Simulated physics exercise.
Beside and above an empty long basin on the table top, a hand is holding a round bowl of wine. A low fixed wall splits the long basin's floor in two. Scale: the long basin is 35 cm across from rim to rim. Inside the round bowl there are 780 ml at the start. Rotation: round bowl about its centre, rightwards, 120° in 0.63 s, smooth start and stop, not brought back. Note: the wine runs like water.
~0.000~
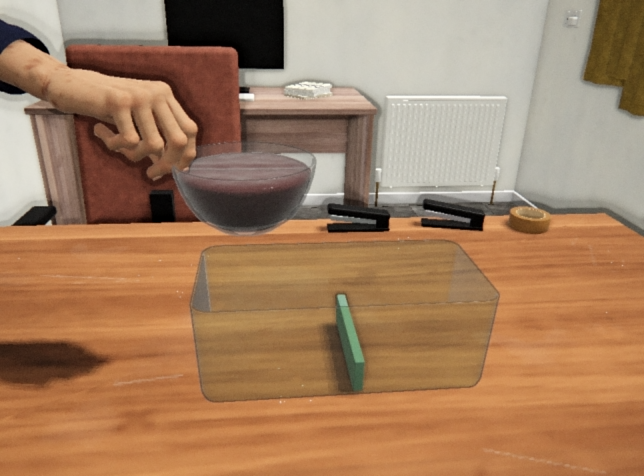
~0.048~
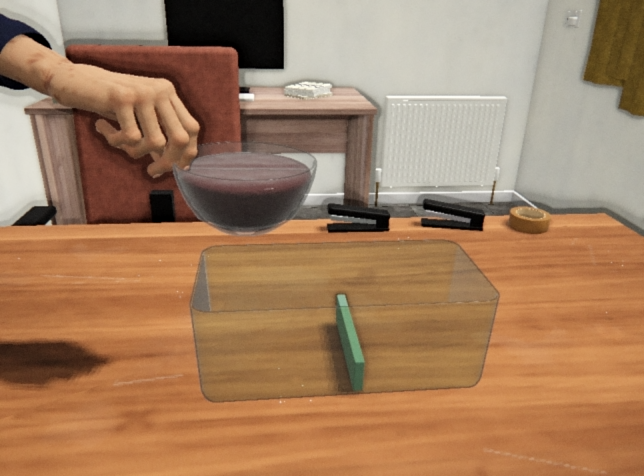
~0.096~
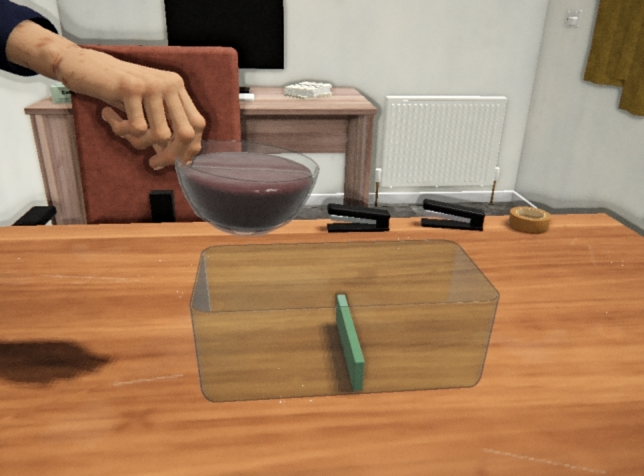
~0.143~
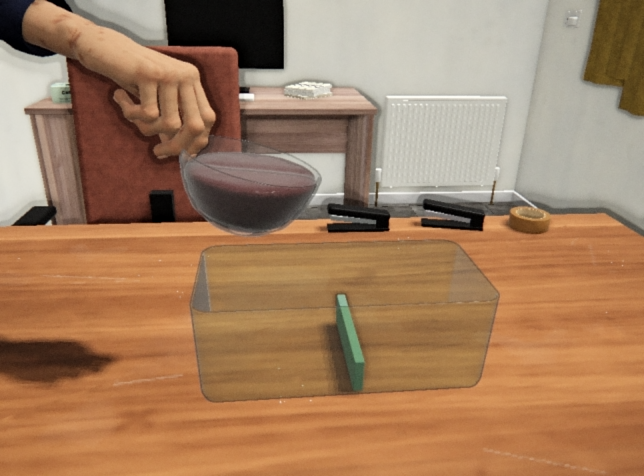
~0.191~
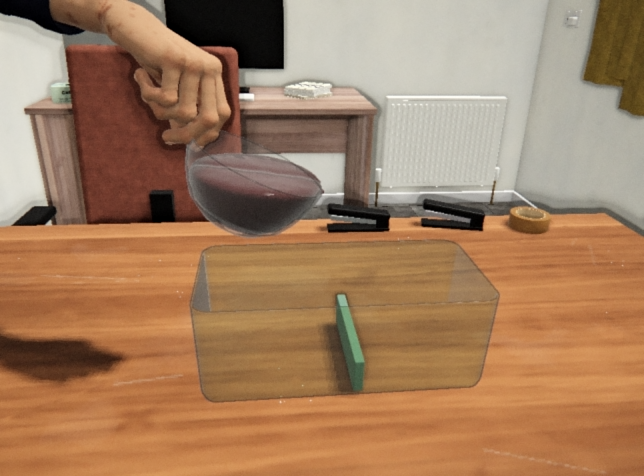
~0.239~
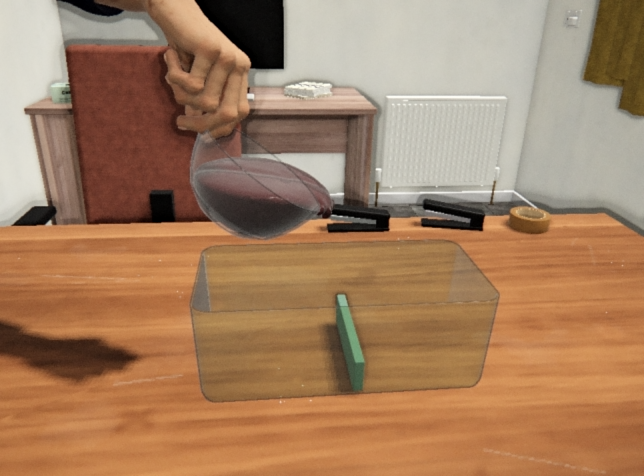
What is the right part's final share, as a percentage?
About 41 per cent.
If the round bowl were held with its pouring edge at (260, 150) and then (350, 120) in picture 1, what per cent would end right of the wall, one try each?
The first try gives around 15 percent, the second around 70 percent.
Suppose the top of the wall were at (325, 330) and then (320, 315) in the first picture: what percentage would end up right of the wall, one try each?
70 % and 75 %.
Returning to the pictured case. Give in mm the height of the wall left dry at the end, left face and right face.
Close to 28 mm left and close to 30 mm right.
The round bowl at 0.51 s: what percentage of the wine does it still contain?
Close to 5 in a hundred.
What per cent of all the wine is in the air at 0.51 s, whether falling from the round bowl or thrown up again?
14 per cent.
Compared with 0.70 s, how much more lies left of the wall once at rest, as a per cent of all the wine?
That amounts to roughly 3 per cent of the whole.
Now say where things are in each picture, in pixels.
The first frame shows tilt 0°; pouring edge (315, 160); surface from (178, 168) to (312, 168); the long basin's rim runs from (197, 277) to (476, 268); the wall's top is at (349, 326).
The second frame shows tilt 2°; pouring edge (316, 162); surface from (179, 167) to (312, 168).
The third frame shows tilt 7°; pouring edge (318, 168); surface from (181, 165) to (313, 171).
The fourth frame shows tilt 15°; pouring edge (320, 178); surface from (186, 163) to (316, 174).
The fifth frame shows tilt 25°; pouring edge (320, 191); surface from (191, 165) to (315, 181); 2 per cent is over the edge.
The sixth frame shows tilt 38°; pouring edge (318, 206); surface from (195, 170) to (306, 188); 10 per cent is over the edge.
By 0.51 s the tilt is 109° and 5 per cent is still to pour, 40 is left of the wall and 42 right of it.
By 0.70 s the tilt is 120° and 0 per cent is still to pour, 53 is left of the wall and 42 right of it.
By 0.91 s the tilt is 120° and 0 per cent is still to pour, 56 is left of the wall and 41 right of it.
By 1.13 s the tilt is 120° and 0 per cent is still to pour, 56 is left of the wall and 41 right of it.
At rest 56 per cent lies left of the wall, 41 right of it and 3 outside.
